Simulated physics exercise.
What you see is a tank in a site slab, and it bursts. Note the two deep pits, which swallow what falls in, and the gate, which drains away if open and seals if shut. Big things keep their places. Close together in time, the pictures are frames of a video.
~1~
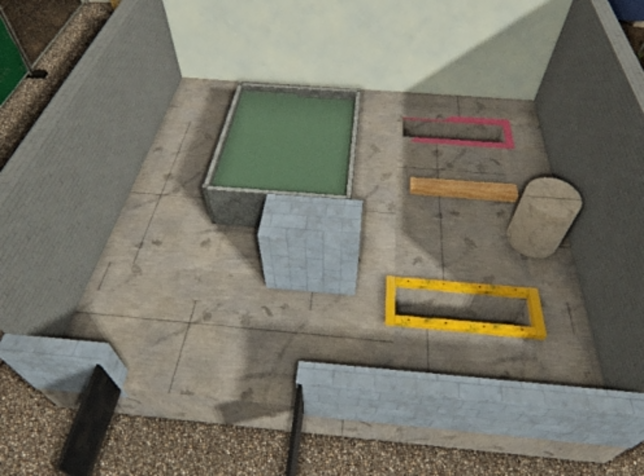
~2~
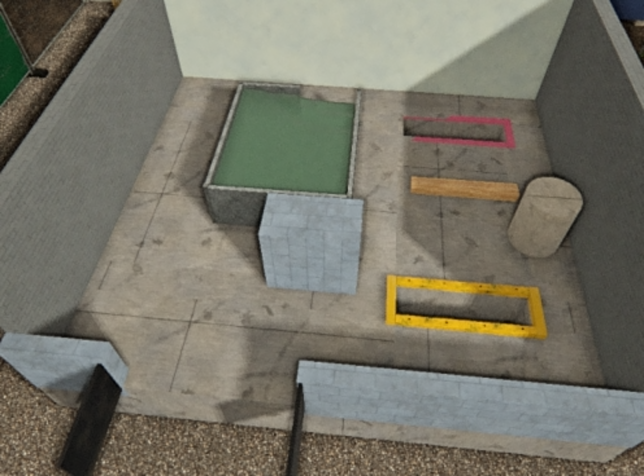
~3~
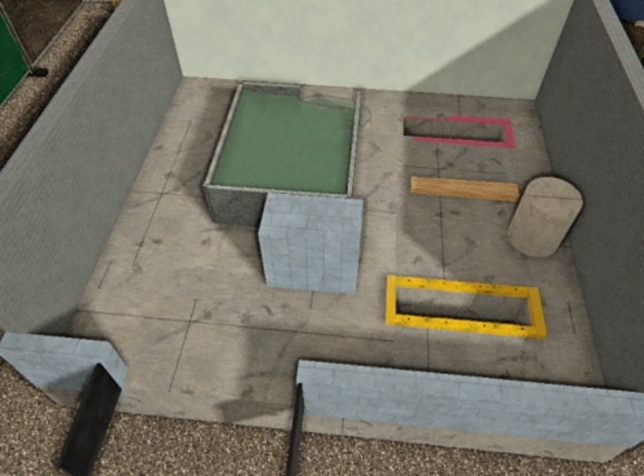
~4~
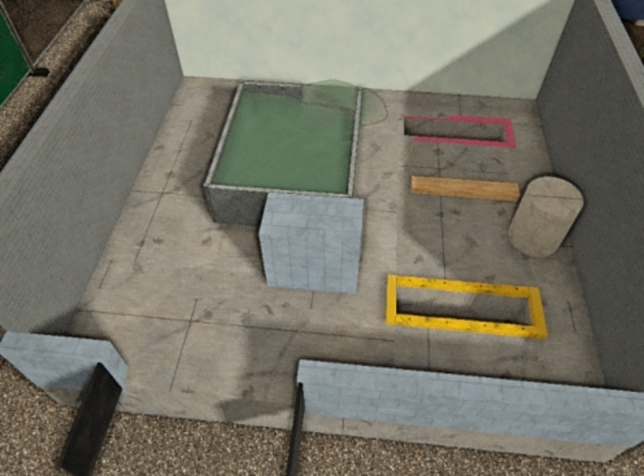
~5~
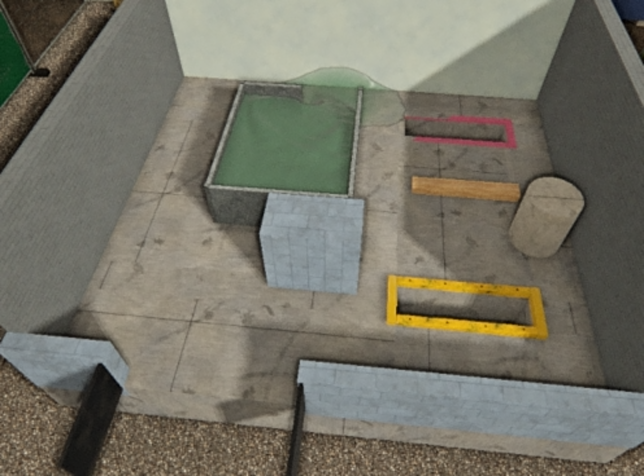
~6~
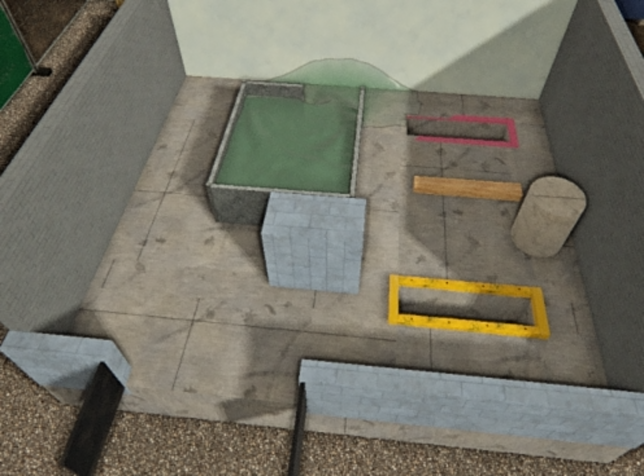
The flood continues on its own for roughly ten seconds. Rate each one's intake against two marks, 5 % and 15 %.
Ratings: Gate - between the two marks; pink pit - above the 15 % mark; yellow pit - below the 5 % mark.
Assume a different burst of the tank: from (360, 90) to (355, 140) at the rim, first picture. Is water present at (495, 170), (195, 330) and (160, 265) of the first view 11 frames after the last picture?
In the order asked: Sodden, out of reach, out of reach.
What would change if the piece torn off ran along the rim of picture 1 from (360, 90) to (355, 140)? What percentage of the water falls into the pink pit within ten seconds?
That would be pink at 55 percent.
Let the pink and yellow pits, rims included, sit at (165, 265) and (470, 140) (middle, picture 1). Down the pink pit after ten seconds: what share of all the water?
Pink: 20 %.
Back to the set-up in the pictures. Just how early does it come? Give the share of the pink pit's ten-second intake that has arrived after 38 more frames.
Around 70 percent.
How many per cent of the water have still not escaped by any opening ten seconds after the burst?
Around 66 in a hundred.
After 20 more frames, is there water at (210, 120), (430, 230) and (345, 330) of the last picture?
Points in order - 1: Inundated; 2: Unwetted; 3: Unwetted.
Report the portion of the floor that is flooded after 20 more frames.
About 40 %.
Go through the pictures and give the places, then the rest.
The first picture shows still water in the open tank at (289, 139).
In the second picture, the front is at a hidden place, out from the gap on the open tank's far side.
In the third picture, the front is at a hidden place, out from the gap on the open tank's far side.
In the fourth picture, water pours out on the open tank's far side and has run to (309, 84).
In the fifth picture, water pours out on the open tank's far side and has run to (391, 90).
In the sixth picture, the front is at (412, 91), out from the gap on the open tank's far side.
A moment on, water covers 15 % of the floor; the gate 0 %, the pink pit 0 %, the yellow pit 0 %.
Next, water covers 25 % of the floor; the gate 0 %, the pink pit 4 %, the yellow pit 0 %.
Then, water covers 40 % of the floor; the gate 0 %, the pink pit 10 %, the yellow pit 0 %.
Later, water covers 75 % of the floor; the gate 2 %, the pink pit 17 %, the yellow pit 0 %.
In the end, water covers 90 % of the floor; the gate 10 %, the pink pit 25 %, the yellow pit 0 %.
